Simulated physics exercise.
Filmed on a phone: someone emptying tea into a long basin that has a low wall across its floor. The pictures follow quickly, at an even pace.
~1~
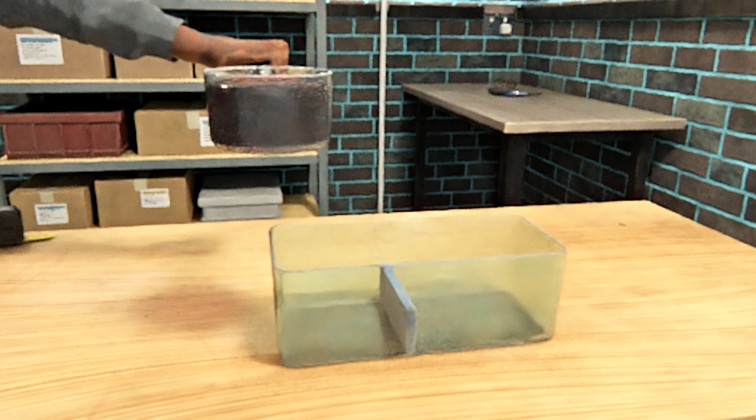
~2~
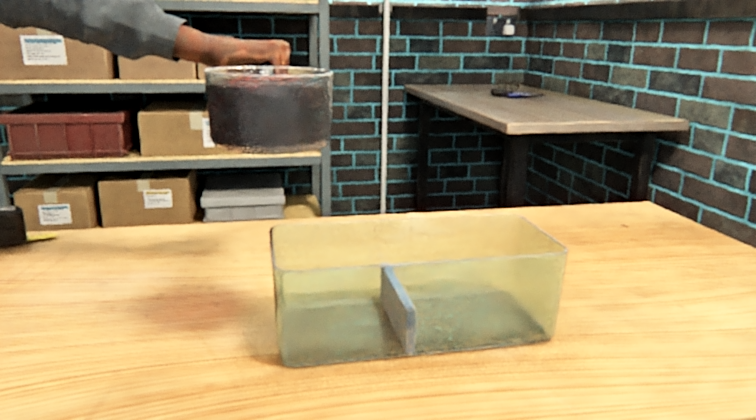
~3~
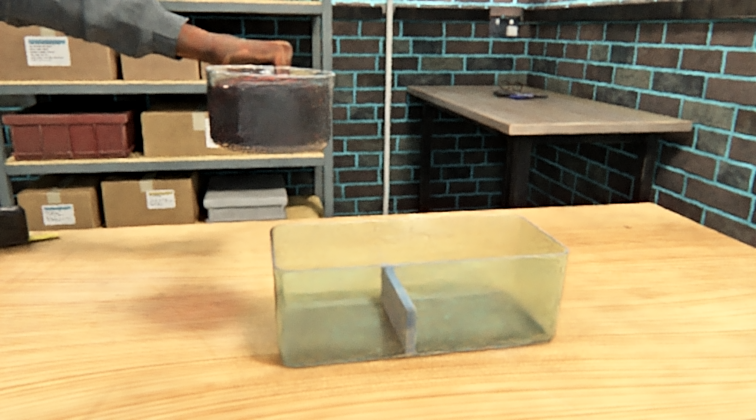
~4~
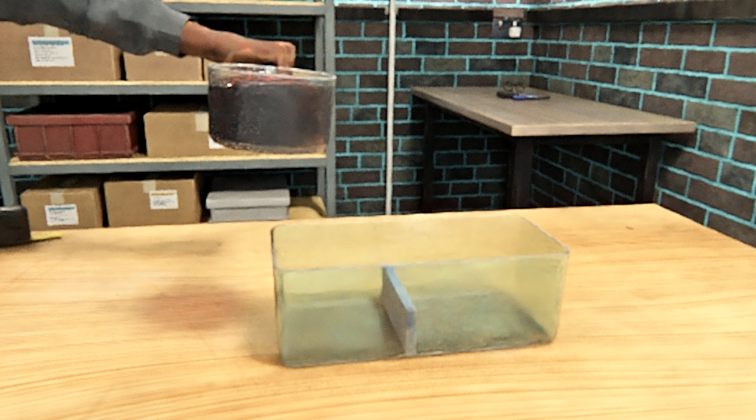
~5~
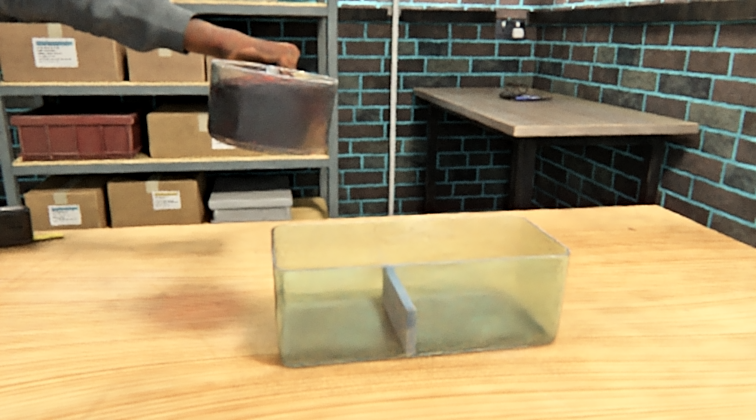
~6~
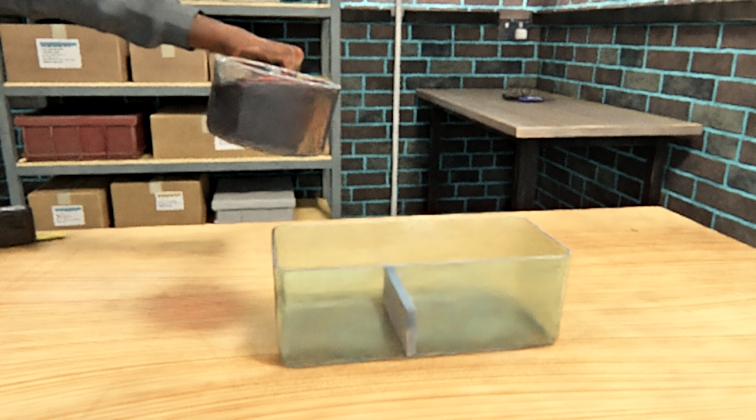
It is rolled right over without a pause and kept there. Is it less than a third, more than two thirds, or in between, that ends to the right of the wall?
In the end between a third and two thirds is right of the wall.
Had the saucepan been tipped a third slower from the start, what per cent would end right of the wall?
Close to 50 per cent.
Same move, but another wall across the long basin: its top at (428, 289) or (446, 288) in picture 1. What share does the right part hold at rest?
In turn 5 and 5 in a hundred.
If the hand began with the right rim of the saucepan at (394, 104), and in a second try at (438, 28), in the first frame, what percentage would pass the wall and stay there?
About 95 and 95 per cent.
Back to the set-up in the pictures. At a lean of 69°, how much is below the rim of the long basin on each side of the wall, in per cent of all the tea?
Left about 5, right about 5.
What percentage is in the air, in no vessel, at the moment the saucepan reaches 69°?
Close to 30 per cent.
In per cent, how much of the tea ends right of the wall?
It comes to 50 per cent or so.
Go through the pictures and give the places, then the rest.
In the first frame, it leans 0°; its right rim is at (330, 73); the tea meets the walls at (208, 83) and (328, 82); the long basin's rim runs from (272, 248) to (541, 232); the wall's top is at (396, 285).
In the second frame, it leans 1°; its right rim is at (331, 74); the tea meets the walls at (209, 83) and (328, 82).
In the third frame, it leans 2°; its right rim is at (332, 76); the tea meets the walls at (210, 82) and (329, 83).
In the fourth frame, it leans 5°; its right rim is at (334, 79); the tea meets the walls at (211, 82) and (331, 84).
In the fifth frame, it leans 9°; its right rim is at (336, 83); the tea meets the walls at (214, 83) and (334, 84).
In the sixth frame, it leans 13°; its right rim is at (338, 88); the tea meets the walls at (215, 83) and (336, 85).
A moment on, the saucepan is tipped part way and 58 per cent is still to pour, 4 is left of the wall and 6 right of it.
Next, the saucepan is tipped on its side and 12 per cent is still to pour, 28 is left of the wall and 47 right of it.
Then the saucepan is tipped right over and 1 per cent is still to pour, 47 is left of the wall and 48 right of it.
Later the saucepan is tipped right over and 0 per cent is still to pour, 51 is left of the wall and 48 right of it.
Finally, 51 per cent lies left of the wall, 48 right of it and 2 outside.
